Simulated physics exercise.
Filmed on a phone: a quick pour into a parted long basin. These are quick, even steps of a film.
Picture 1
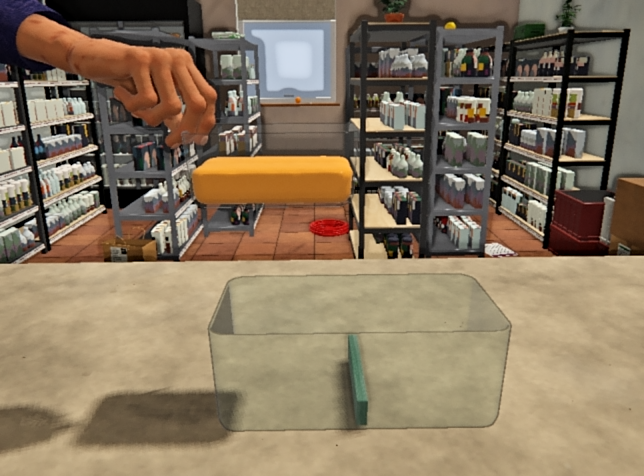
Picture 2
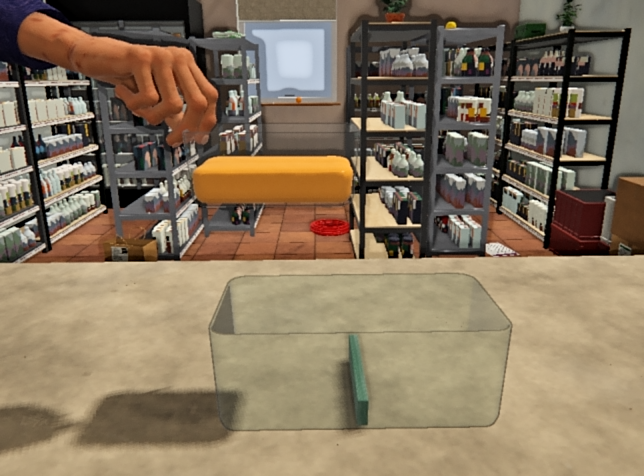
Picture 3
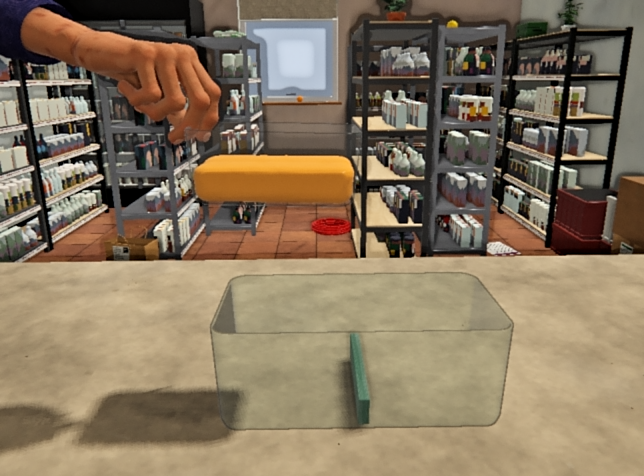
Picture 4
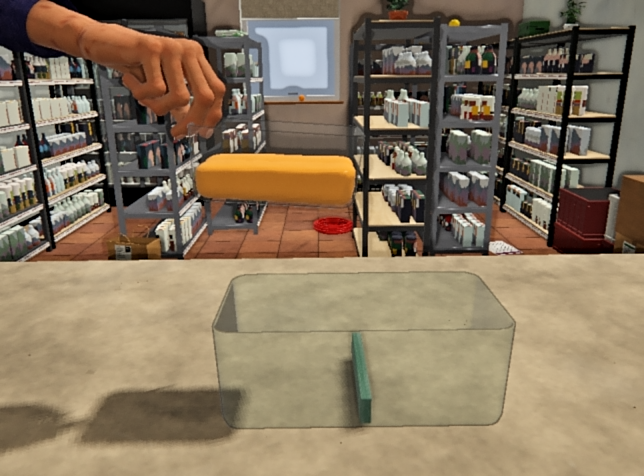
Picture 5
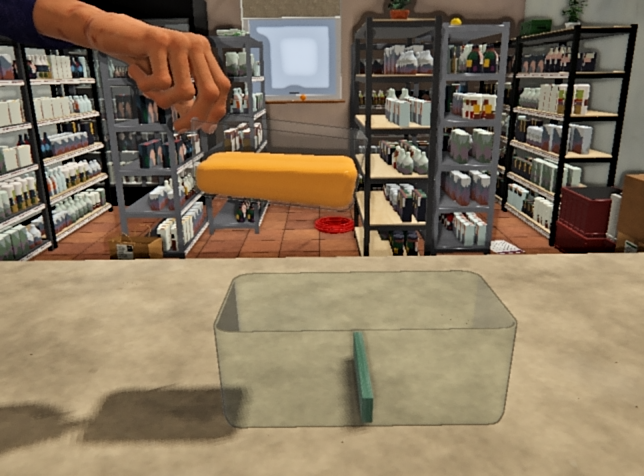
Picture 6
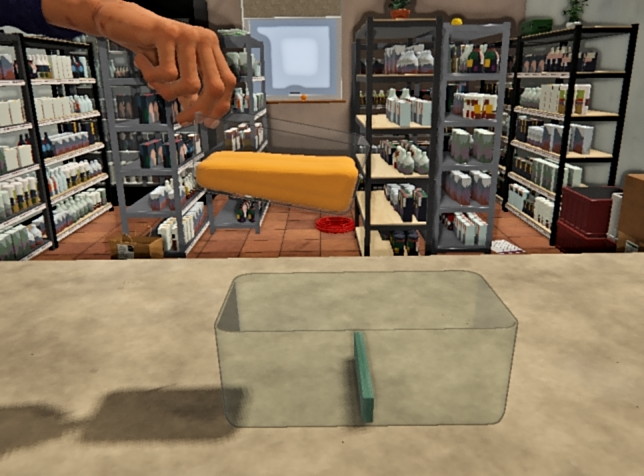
The clip shows a hand beside an orange block-like container above a clear, long basin with a green divider on a counter, shelves behind; the container starts level, then gradually tilts slightly, its right end dipping.
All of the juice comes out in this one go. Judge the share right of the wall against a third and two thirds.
The share right of the wall is over two thirds.
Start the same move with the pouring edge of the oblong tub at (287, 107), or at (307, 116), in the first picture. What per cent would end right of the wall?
Near 30 % and 45 %.
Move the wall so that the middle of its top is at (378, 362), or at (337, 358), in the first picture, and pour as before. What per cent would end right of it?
First some 60, then 90 per cent.
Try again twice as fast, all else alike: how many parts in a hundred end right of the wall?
Some 70 per cent.
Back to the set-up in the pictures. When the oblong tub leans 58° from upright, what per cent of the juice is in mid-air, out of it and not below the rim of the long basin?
Some 30 per cent.
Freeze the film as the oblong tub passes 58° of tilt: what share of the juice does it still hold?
Some 65 per cent.
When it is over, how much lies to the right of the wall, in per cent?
Some 80 per cent.
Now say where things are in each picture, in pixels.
It leans 0°; its right rim is at (355, 129); the juice meets the walls at (200, 165) and (349, 163); the long basin's rim runs from (220, 304) to (490, 300); the wall's top is at (357, 365), in the first picture.
It leans 0°; its right rim is at (355, 130); the juice meets the walls at (201, 164) and (350, 163), in the second picture.
It leans 2°; its right rim is at (357, 131); the juice meets the walls at (202, 163) and (352, 163), in the third picture.
It leans 4°; its right rim is at (360, 133); the juice meets the walls at (204, 162) and (353, 163), in the fourth picture.
It leans 7°; its right rim is at (363, 137); the juice meets the walls at (205, 160) and (355, 163), in the fifth picture.
It leans 11°; its right rim is at (365, 143); the juice meets the walls at (205, 159) and (355, 164), in the sixth picture.
A moment on, the oblong tub is tipped part way and 64 per cent is still to pour, 0 is left of the wall and 5 right of it.
Next, the oblong tub is tipped on its side and 20 per cent is still to pour, 3 is left of the wall and 62 right of it.
Then the oblong tub is tipped on its side and 4 per cent is still to pour, 12 is left of the wall and 80 right of it.
Later the oblong tub is tipped on its side and 0 per cent is still to pour, 19 is left of the wall and 80 right of it.
In the end 19 per cent lies left of the wall, 80 right of it and 1 outside.
